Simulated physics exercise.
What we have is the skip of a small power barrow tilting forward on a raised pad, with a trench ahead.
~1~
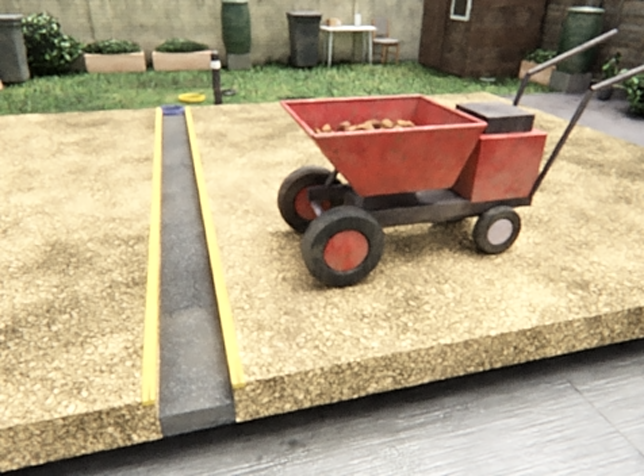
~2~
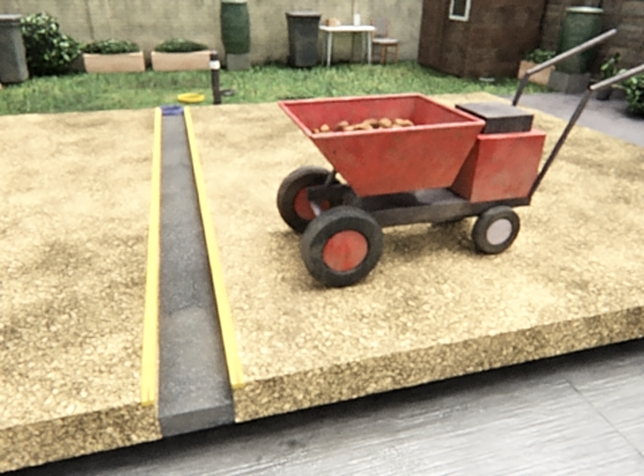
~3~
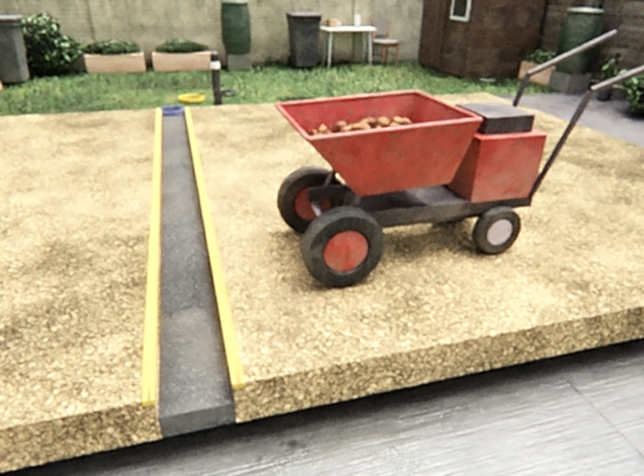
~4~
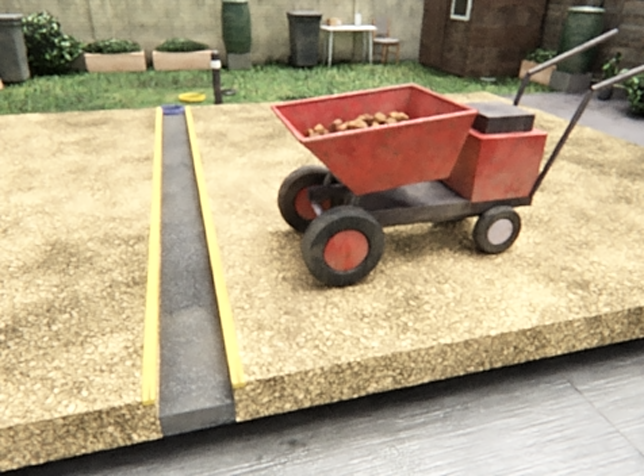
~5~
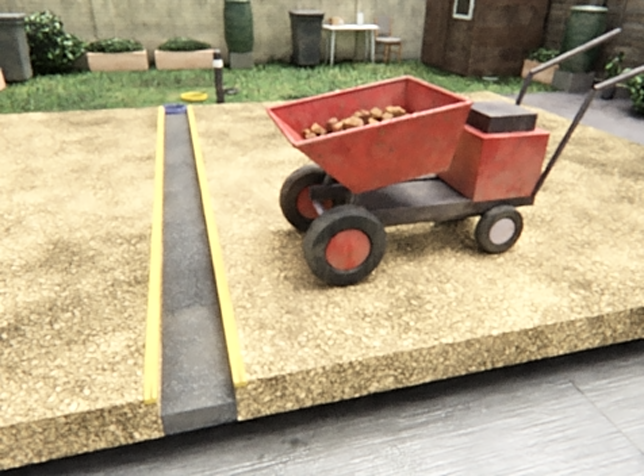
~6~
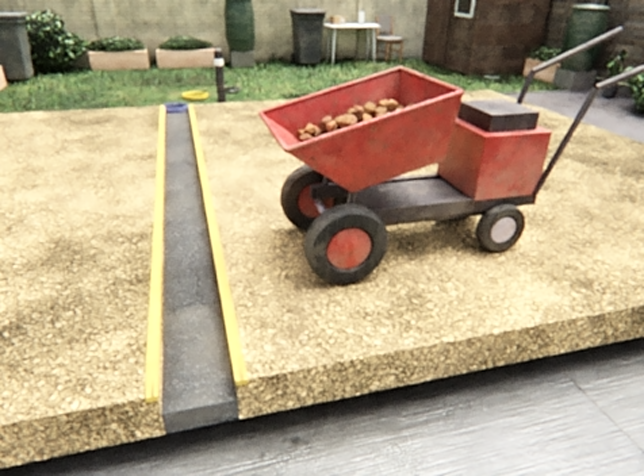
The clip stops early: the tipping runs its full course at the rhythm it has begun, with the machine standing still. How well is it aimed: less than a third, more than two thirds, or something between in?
The trench ends with over two thirds of it.
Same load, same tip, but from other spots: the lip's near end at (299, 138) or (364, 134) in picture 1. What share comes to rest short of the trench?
Roughly 0 per cent, and 40 per cent.
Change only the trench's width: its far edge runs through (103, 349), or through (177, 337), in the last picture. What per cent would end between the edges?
Near 100 % and 60 %.
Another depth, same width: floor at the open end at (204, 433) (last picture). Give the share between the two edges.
Close to 100 per cent.
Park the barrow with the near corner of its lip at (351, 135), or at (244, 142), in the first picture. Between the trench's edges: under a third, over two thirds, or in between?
The first try: One to two thirds. The second: Under a third.
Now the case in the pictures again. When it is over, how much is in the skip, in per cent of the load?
It comes to 5 per cent or so.
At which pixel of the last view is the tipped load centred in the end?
Roughly at (189, 272).
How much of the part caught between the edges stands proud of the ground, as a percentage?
It comes to 40 per cent or so.
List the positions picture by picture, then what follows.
Lip of the skip (314, 137), level; top of the load (381, 141), clay clods; first edge of the trench (229, 331); far edge (150, 344), the trench under half as wide as the skip, and shallow for its width, in the first picture.
Lip of the skip (312, 138), level; top of the load (380, 141), in the second picture.
Lip of the skip (308, 140), tipped barely; top of the load (392, 137), in the third picture.
Lip of the skip (302, 142), tipped a little; top of the load (389, 133), in the fourth picture.
Lip of the skip (295, 146), tipped a little; top of the load (395, 124), in the fifth picture.
Lip of the skip (286, 150), tipped a little; top of the load (389, 117); first edge of the trench (232, 329); far edge (153, 341), in the sixth picture.
Just after the last frame, skip tipped steeply; every one in the skip.
A moment on, skip tipped right over; the larger part in the skip; roughly a quarter in or heaped over the trench; just a few beyond it; just a few falling.
Further on, skip tipped right over; about a tenth in the skip; just a few short of the trench; the larger part in or heaped over the trench; about a tenth beyond it.
When it is over, skip tipped right over; about a tenth in the skip; about a tenth short of the trench; the larger part in or heaped over the trench; about a tenth beyond it.
